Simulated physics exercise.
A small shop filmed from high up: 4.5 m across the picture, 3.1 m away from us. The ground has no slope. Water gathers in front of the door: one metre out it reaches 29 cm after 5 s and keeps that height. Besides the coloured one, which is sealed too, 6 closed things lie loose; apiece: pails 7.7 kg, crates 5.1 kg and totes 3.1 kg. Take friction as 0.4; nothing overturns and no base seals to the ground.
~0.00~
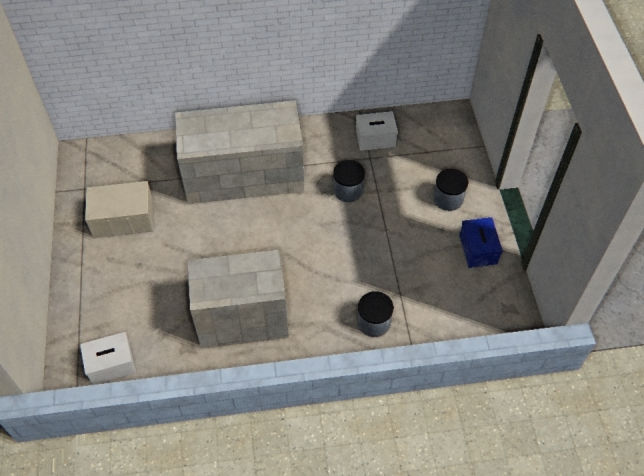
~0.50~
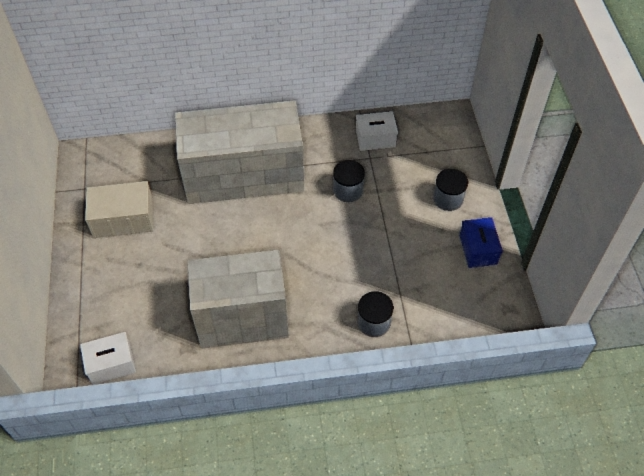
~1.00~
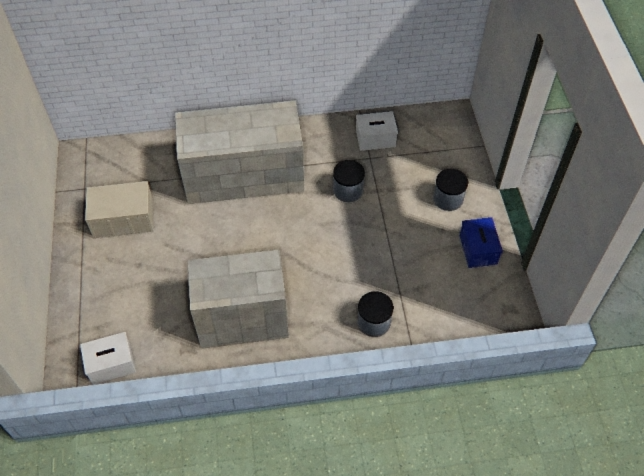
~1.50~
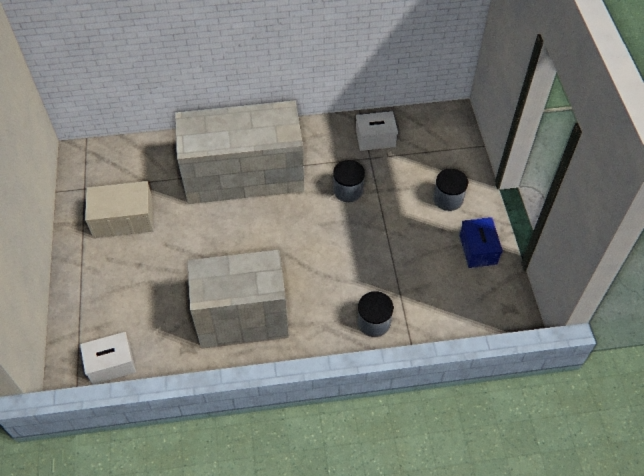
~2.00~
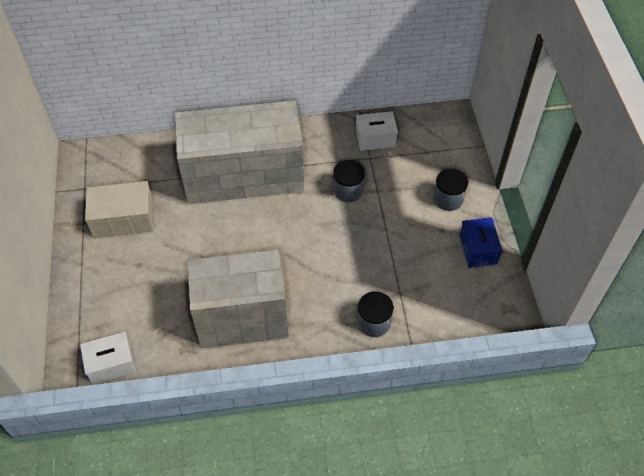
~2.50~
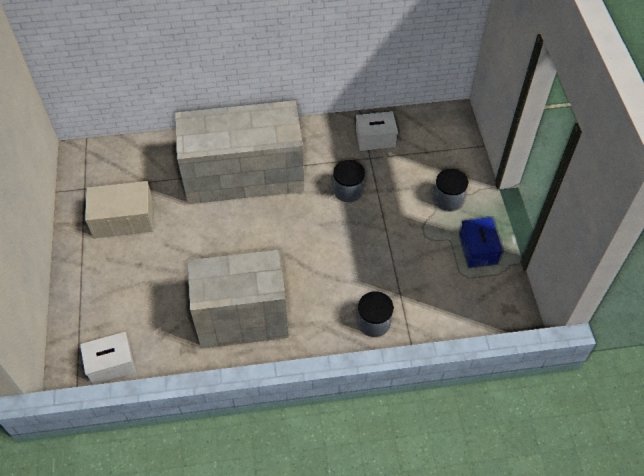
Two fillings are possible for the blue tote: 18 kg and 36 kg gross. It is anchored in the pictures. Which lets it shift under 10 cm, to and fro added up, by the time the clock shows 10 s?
For it, neither load is enough.
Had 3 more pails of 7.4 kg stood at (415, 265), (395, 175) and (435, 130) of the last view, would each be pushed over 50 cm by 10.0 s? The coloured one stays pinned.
In that order: Short of it, more, under.
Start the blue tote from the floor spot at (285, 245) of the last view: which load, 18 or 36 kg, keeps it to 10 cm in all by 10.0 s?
It takes the larger.
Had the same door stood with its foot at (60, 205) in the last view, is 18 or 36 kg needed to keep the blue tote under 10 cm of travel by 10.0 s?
In that case only the larger load is enough.
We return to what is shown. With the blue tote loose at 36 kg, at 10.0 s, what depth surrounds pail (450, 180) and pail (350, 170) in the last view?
Roughly 13 and 13 cm.
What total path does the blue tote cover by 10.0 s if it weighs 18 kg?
About 200 cm.
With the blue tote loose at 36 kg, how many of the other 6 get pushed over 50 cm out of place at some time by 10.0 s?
I count 4.
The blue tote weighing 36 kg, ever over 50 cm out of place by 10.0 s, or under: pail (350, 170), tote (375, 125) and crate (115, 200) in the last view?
In turn: More, past it, short of it.
After 3.5 s the blue tote would be 10 cm from its start with 18 kg and 0 cm from its start with 36 kg; 7 cm of water round it then.
After 4.5 s the blue tote would be 48 cm from its start with 18 kg and 0 cm from its start with 36 kg; 8 cm of water round it then.
After 7.0 s the blue tote would be 146 cm from its start with 18 kg and 47 cm from its start with 36 kg; 10 cm of water round it then.
After 10.0 s the blue tote would be 196 cm from its start with 18 kg and 81 cm from its start with 36 kg; 9 cm of water round it then.
